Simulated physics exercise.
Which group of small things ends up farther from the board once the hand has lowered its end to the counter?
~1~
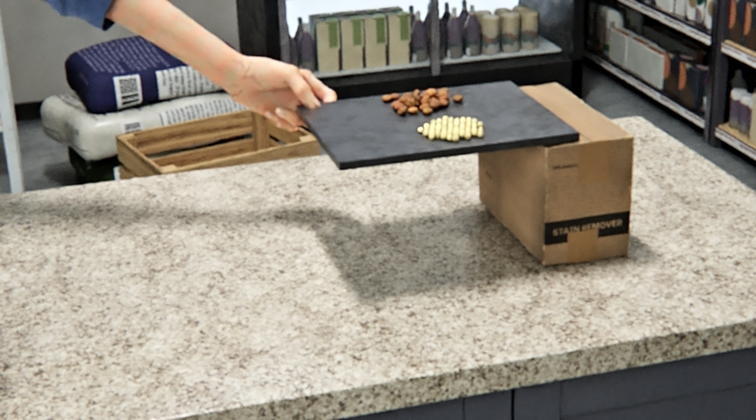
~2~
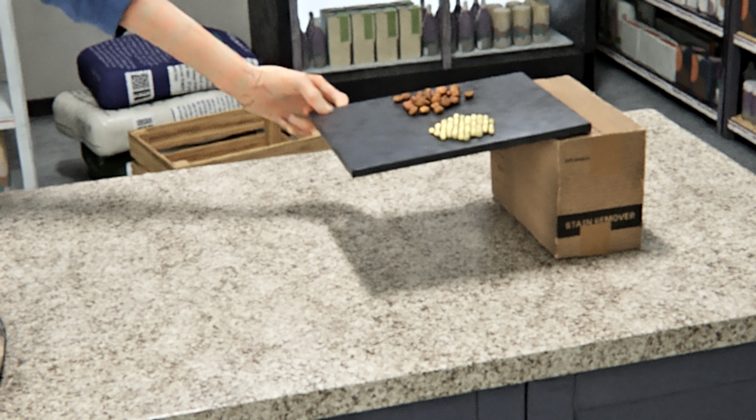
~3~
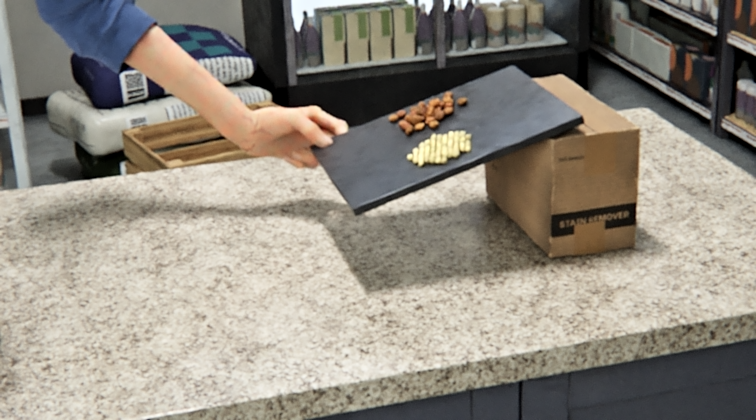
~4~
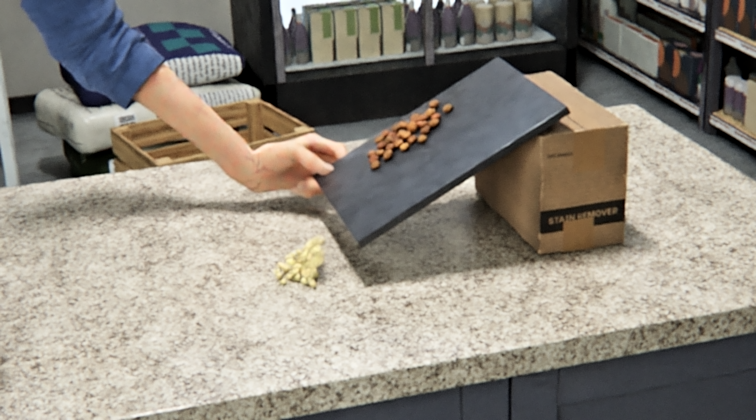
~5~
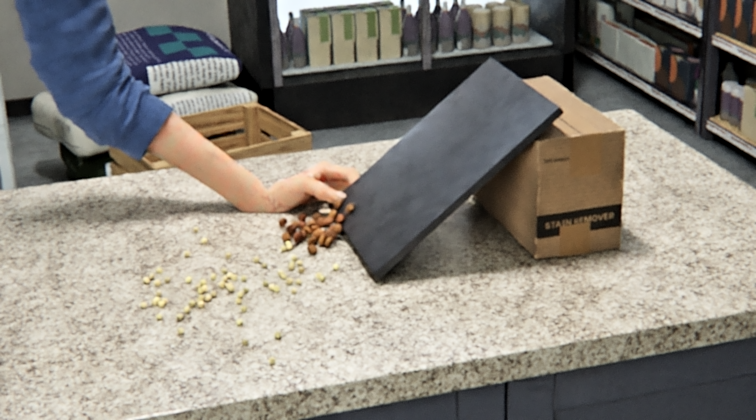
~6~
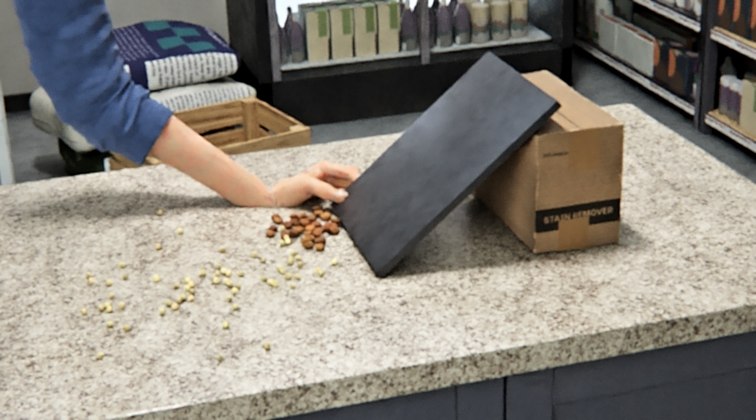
The pale yellowish pieces from the front of the board end up farther away, scattered out across the counter to the left, while the brown ones from the back stay close to its lower end.
